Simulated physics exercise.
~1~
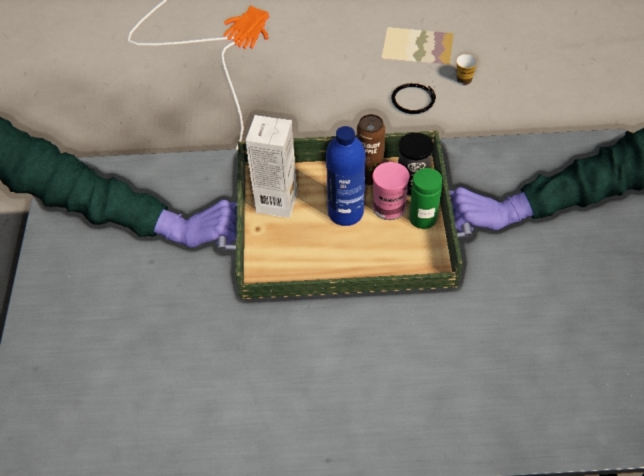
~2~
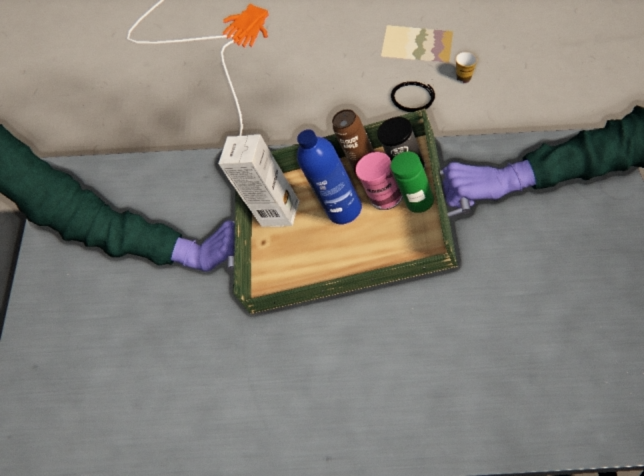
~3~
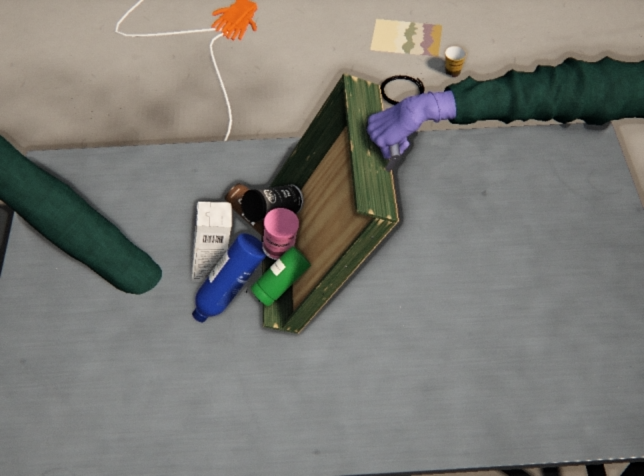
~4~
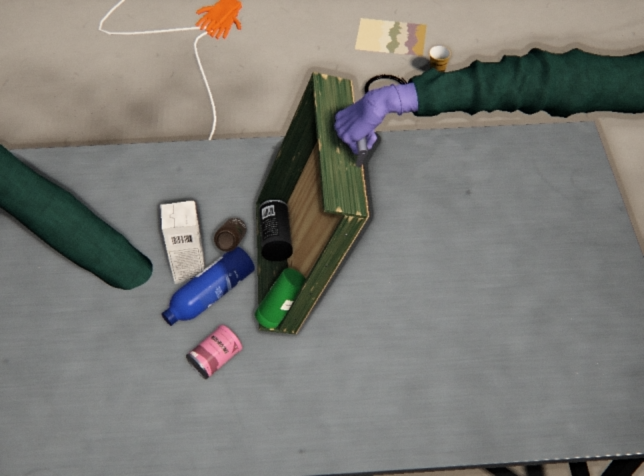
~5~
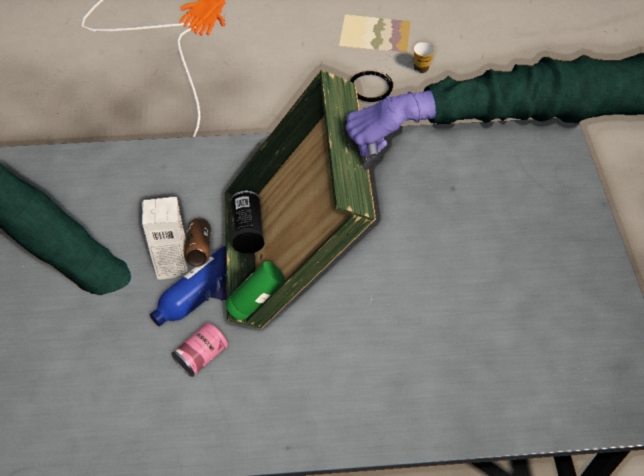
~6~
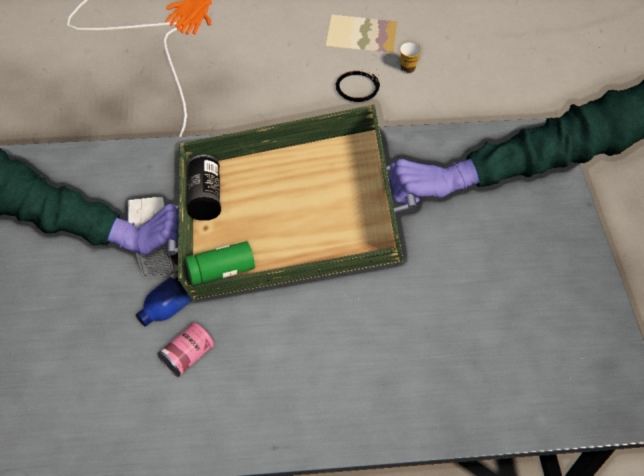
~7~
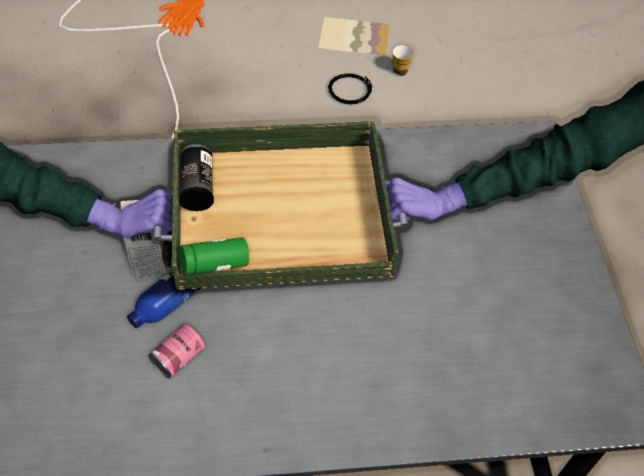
Gloved hands tipping a crate steeply left, spilling four containers, then levelling it with a black and a green one lying inside.
